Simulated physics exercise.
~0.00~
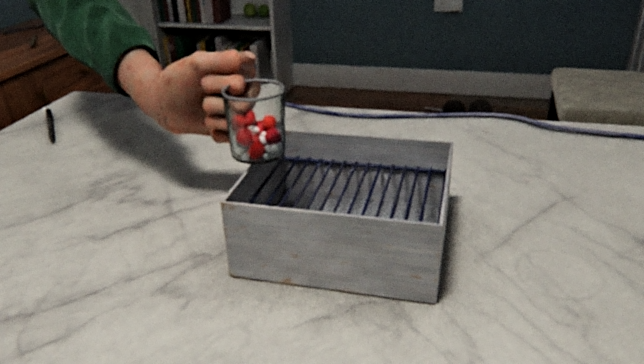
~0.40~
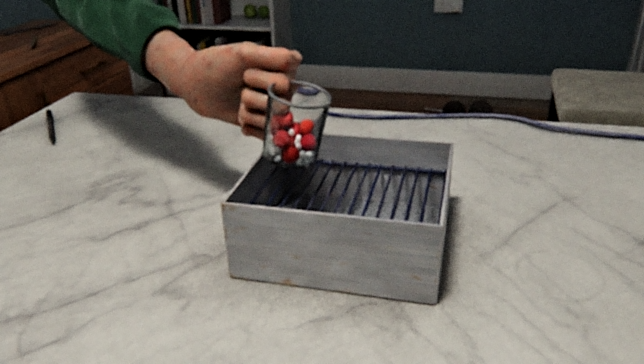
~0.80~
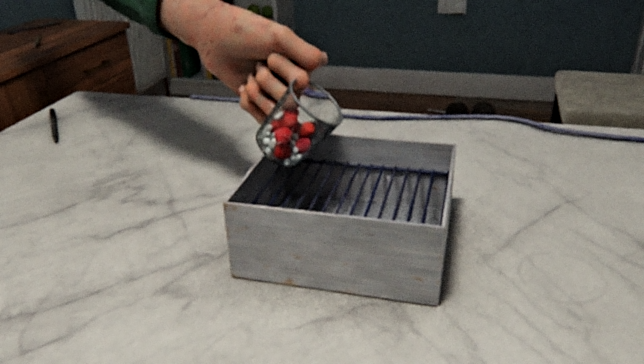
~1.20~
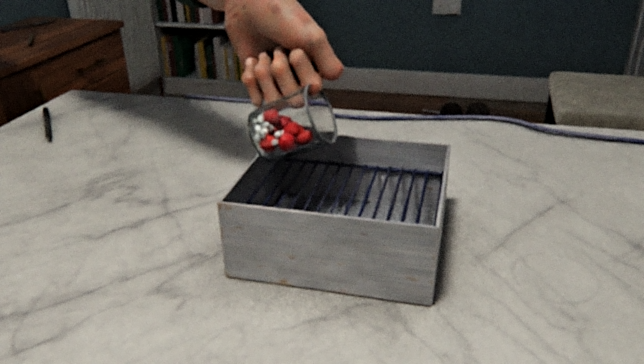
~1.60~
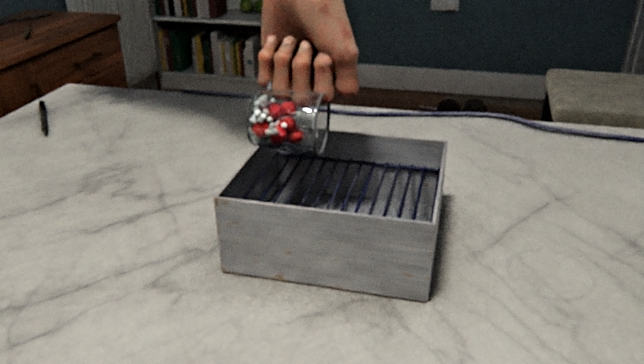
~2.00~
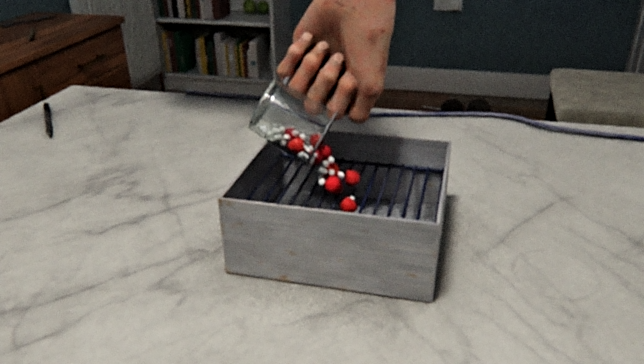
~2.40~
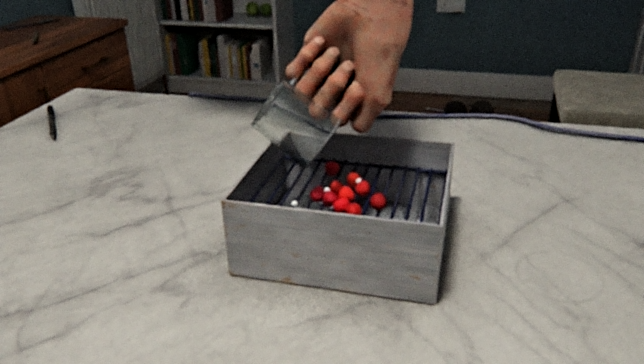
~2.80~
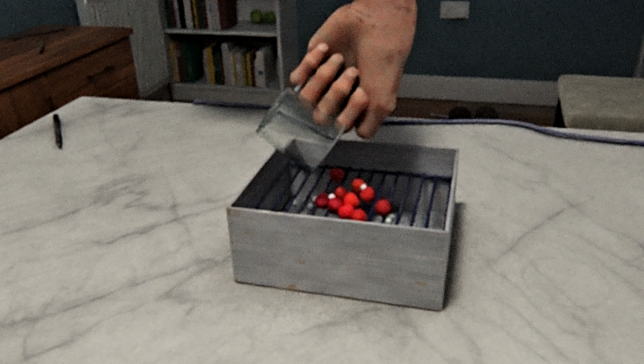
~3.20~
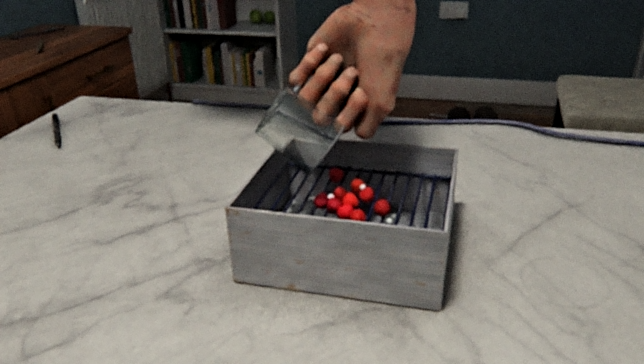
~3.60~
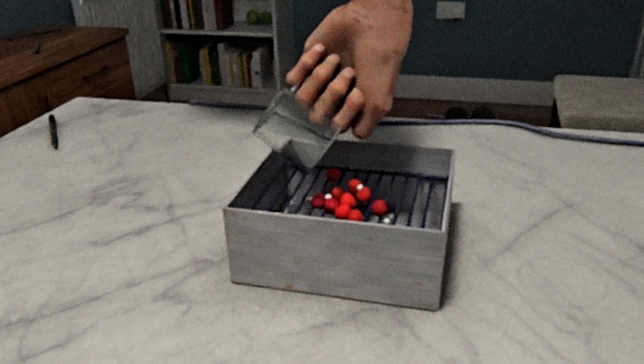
On a marble table, a hand moved a clear cup of red and white balls right over a gray box and tipped it until everything spilled onto the dark wires; the red ones stayed on top while nearly all the small white ones dropped through.
